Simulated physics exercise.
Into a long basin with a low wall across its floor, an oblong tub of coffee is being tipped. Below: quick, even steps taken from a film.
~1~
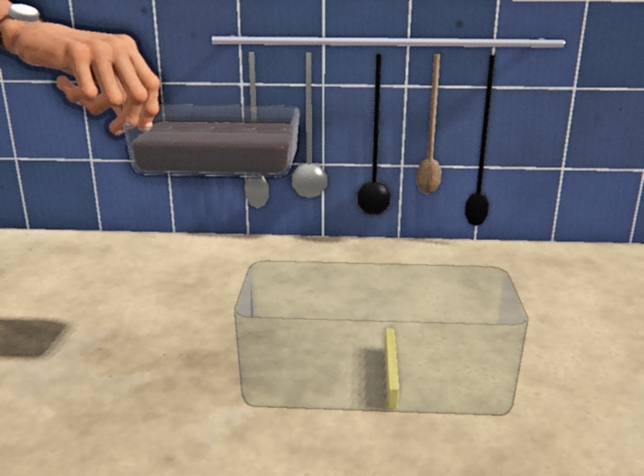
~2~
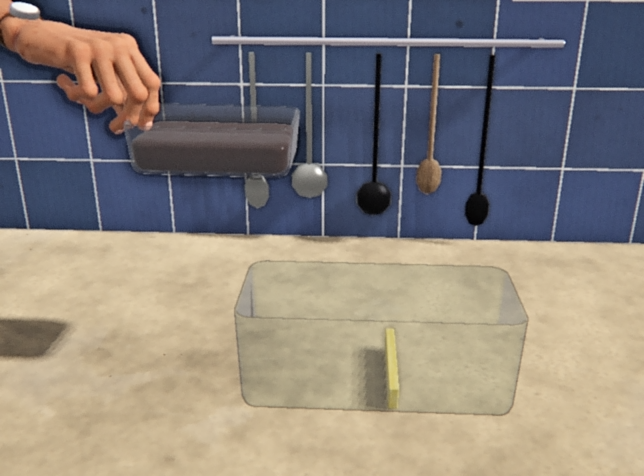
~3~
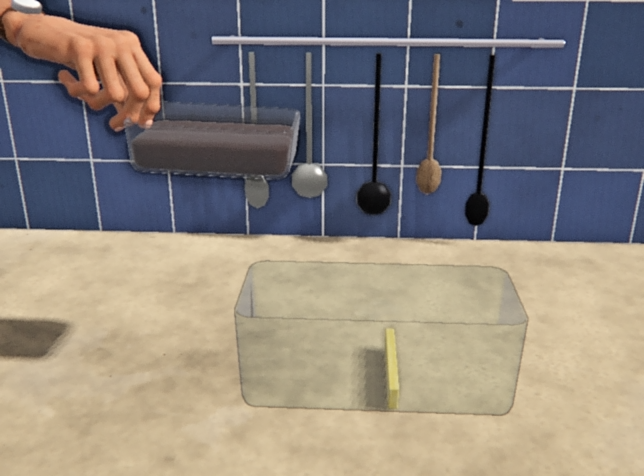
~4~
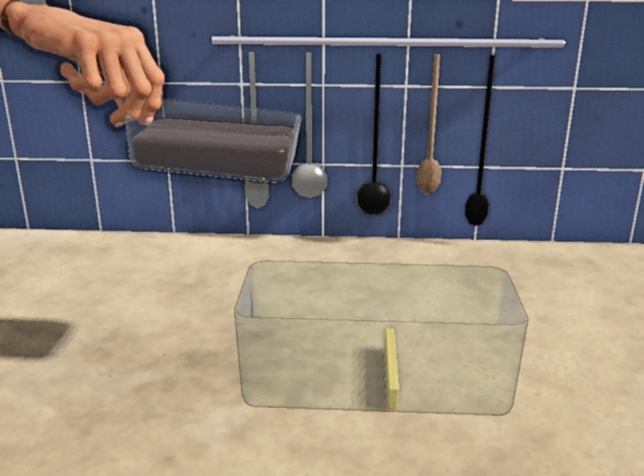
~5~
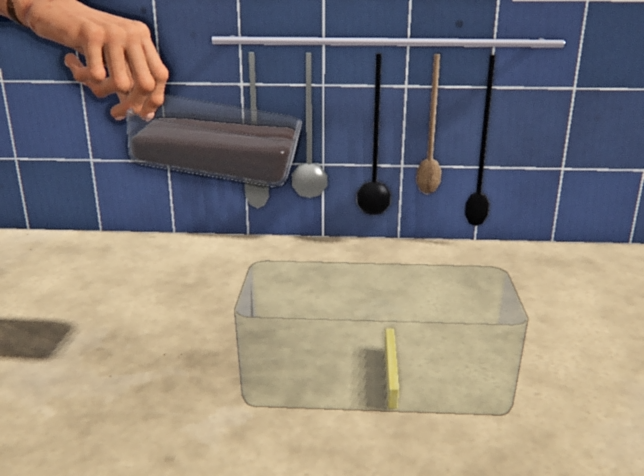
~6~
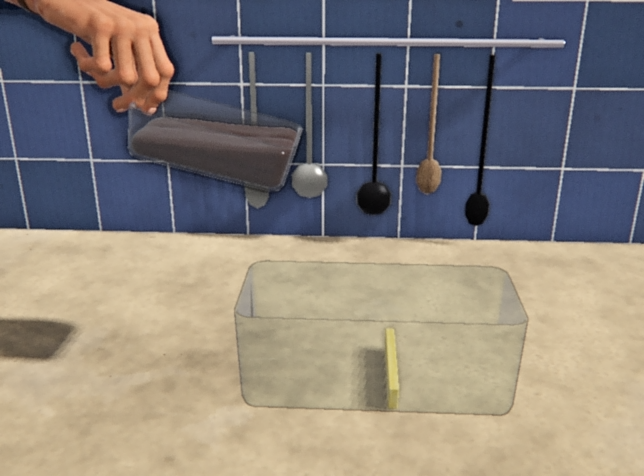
The footage shows a hand holding a small clear tub of dark brown liquid above a counter, at first level, then gradually tilting it down to the right, while a long empty basin with a low yellow wall stays still.
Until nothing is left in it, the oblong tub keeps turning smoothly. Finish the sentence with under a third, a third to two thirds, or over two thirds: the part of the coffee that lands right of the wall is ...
It is under a third.
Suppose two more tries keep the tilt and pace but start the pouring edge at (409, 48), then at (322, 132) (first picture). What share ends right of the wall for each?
Close to 60 in a hundred, and close to 30 in a hundred.
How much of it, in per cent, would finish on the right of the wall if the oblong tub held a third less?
Roughly 10 %.
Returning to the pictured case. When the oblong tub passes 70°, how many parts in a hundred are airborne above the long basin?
That comes to near 40 percent.
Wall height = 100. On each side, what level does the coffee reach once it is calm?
On the left it sits near 60, while on the right it sits near 10.
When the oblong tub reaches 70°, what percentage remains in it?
I'd reckon near 20 percent is still held at that tilt.
A moment on, the oblong tub is tipped part way and 20 per cent is still to pour, 36 is left of the wall and 1 right of it.
Next, the oblong tub is tipped right over and 2 per cent is still to pour, 79 is left of the wall and 7 right of it.
Then the oblong tub is tipped right over and 0 per cent is still to pour, 80 is left of the wall and 11 right of it.
Later the oblong tub is tipped right over and 0 per cent is still to pour, 80 is left of the wall and 11 right of it.
Finally, 80 per cent lies left of the wall, 11 right of it and 9 outside.
